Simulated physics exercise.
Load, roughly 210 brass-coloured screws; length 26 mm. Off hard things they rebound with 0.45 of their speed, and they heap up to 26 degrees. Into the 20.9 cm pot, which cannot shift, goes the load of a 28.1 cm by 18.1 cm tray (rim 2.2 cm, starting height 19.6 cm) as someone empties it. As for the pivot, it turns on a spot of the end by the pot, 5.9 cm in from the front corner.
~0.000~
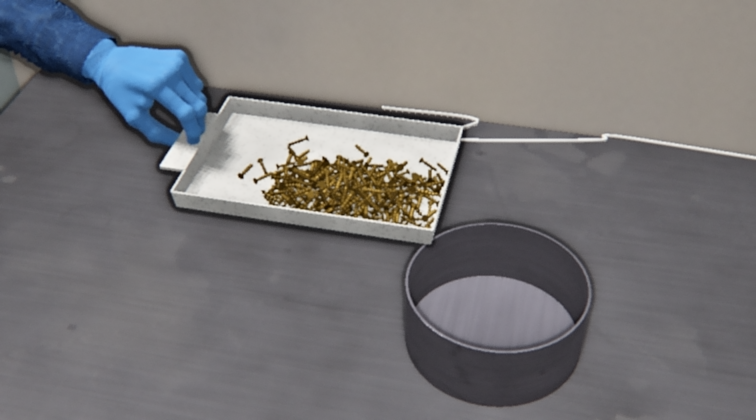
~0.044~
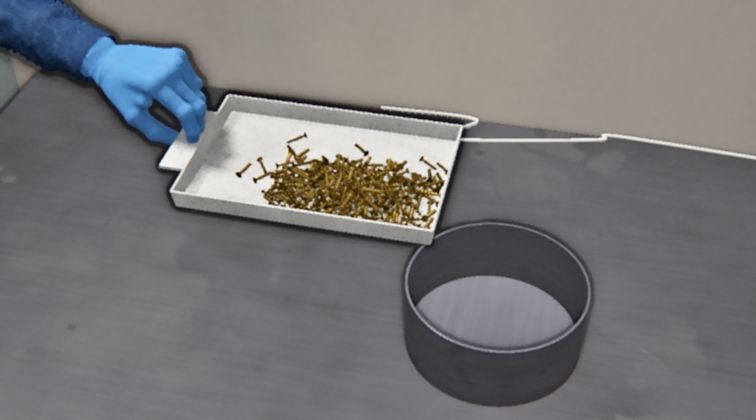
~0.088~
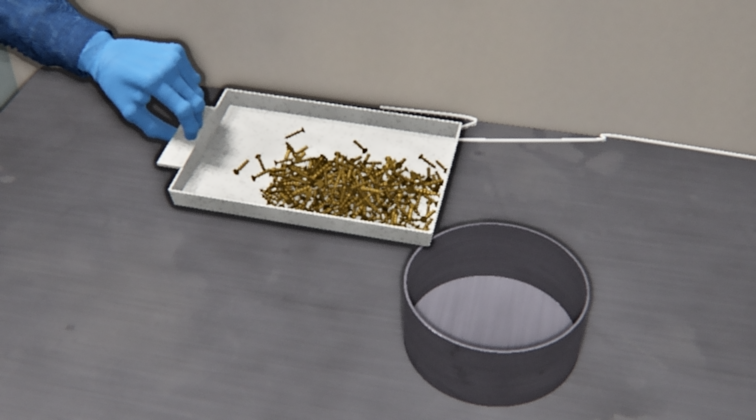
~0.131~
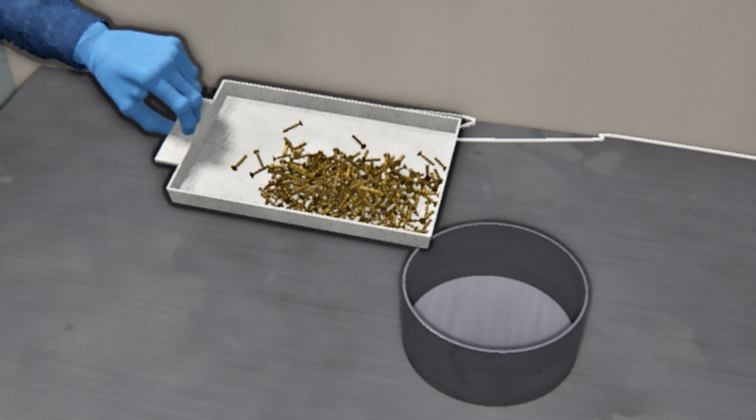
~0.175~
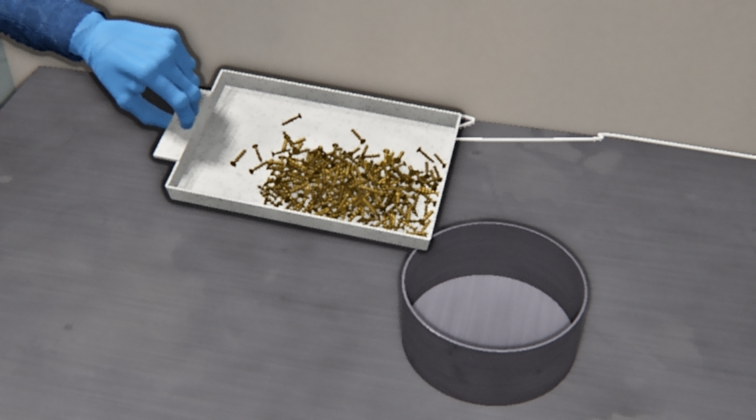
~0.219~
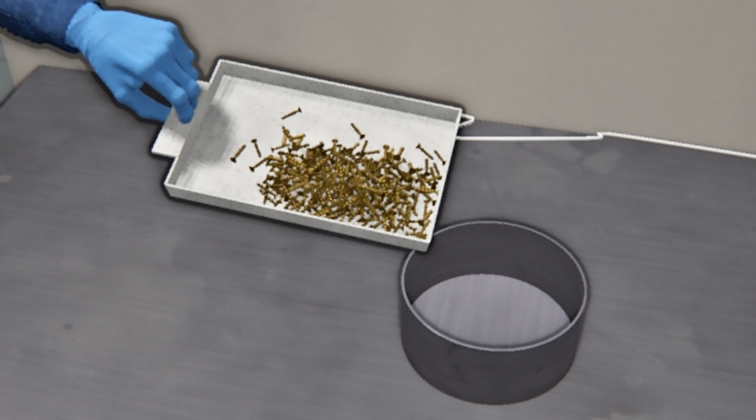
A shallow white tray heaped with brass-coloured screws tilted slightly as a blue-gloved hand raised its left end, while the screws barely shifted and the round, dark grey pot beside it stayed still.
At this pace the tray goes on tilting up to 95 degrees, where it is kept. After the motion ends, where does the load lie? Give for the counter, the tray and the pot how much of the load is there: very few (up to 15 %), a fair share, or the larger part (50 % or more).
Counter: The larger part, tray: Very few, pot: A fair share.
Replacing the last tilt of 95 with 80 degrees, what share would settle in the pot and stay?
It would land at about 20 percent.
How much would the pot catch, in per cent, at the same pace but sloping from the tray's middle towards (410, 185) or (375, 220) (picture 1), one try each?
Approximately 95 percent, then 65 percent.
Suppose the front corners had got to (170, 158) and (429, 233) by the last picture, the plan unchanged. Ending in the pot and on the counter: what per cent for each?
Pot 90 % / counter 10 %.
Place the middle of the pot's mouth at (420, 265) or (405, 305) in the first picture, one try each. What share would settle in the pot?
Roughly 55 per cent, then 95 per cent.
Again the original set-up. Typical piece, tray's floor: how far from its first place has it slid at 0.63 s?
2 cm.
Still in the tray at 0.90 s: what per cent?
I'd say close to 90 per cent.
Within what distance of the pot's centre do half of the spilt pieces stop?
Some 16 cm, give or take.
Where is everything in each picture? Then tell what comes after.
The first frame shows tray tilt 0 degrees, front corners at (174, 190) and (431, 228); middle of the pieces at (349, 189); pot at (498, 283).
The second frame shows tray tilt 1 degrees, front corners at (174, 190) and (430, 229); middle of the pieces at (349, 188).
The third frame shows tray tilt 3 degrees, front corners at (172, 189) and (429, 231), lowest corner right front; middle of the pieces at (347, 188).
The fourth frame shows tray tilt 7 degrees, front corners at (171, 187) and (428, 234), lowest corner right front; middle of the pieces at (346, 186).
The fifth frame shows tray tilt 11 degrees, front corners at (169, 185) and (427, 237), lowest corner right front; middle of the pieces at (346, 185).
The sixth frame shows tray tilt 15 degrees, front corners at (168, 183) and (427, 239), lowest corner right front; middle of the pieces at (345, 183); pot at (494, 281). Its pace works out near 95 degrees a second.
Then, at 0.63 s, tilt 54 degrees; the tray holds 100 %, the pot 0 %.
After 0.90 s, tilt 79 degrees; the tray holds 90 %, the pot 0 %.
Then, at 1.28 s, tilt 95 degrees; the tray holds 5 %, the pot 20 %.
In the end, at 2.2 s, counter 75 %, tray 0 %, pot 25 %.
